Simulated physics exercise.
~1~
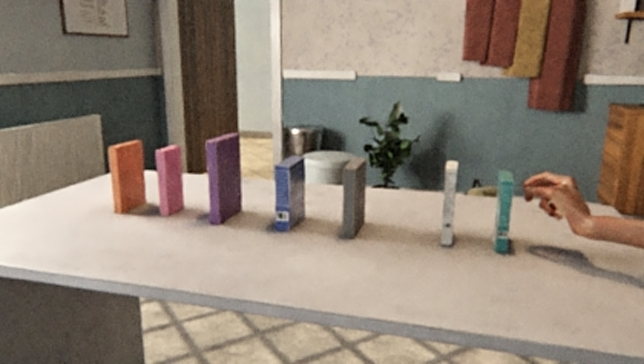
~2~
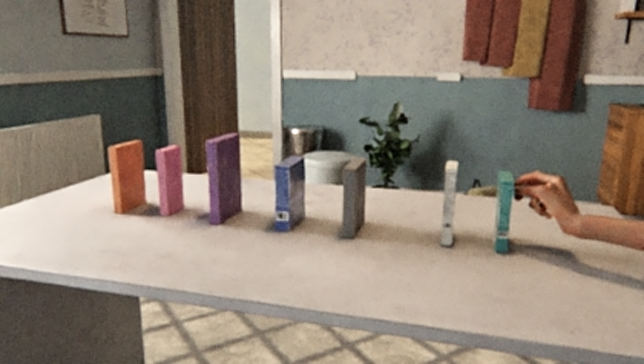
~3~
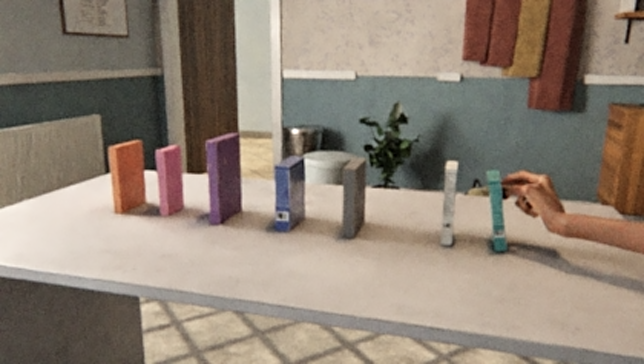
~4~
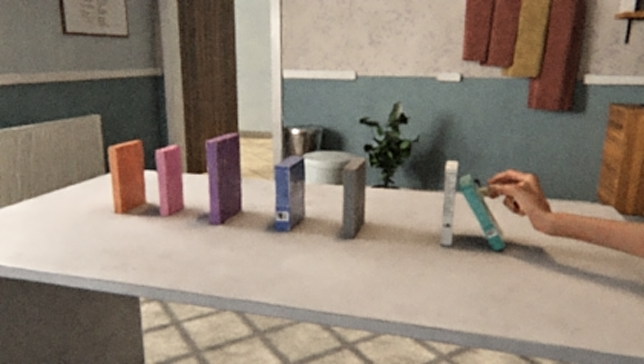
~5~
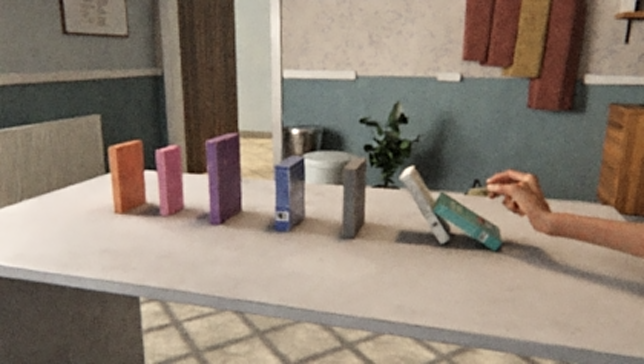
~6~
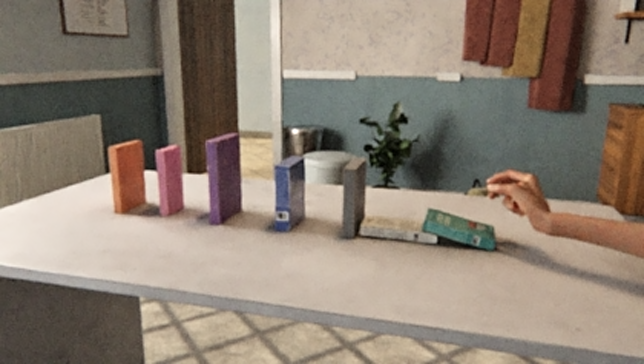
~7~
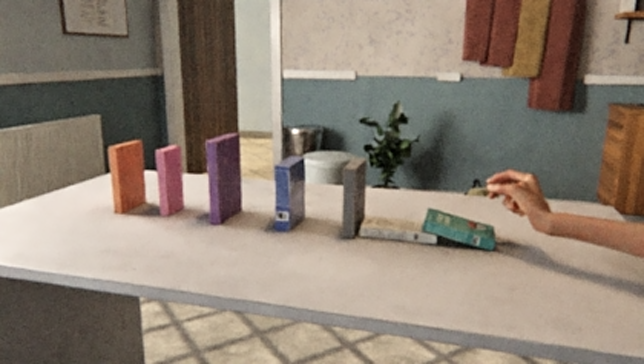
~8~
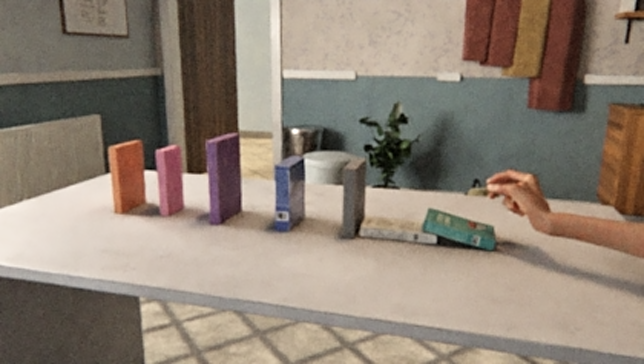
A hand nudges the top of a turquoise packet at the right end of a row of upright blocks on a table, and it tips left into the white packet. Both fall and come to rest beside the grey block, which stays standing with the blue, purple, pink and orange ones.
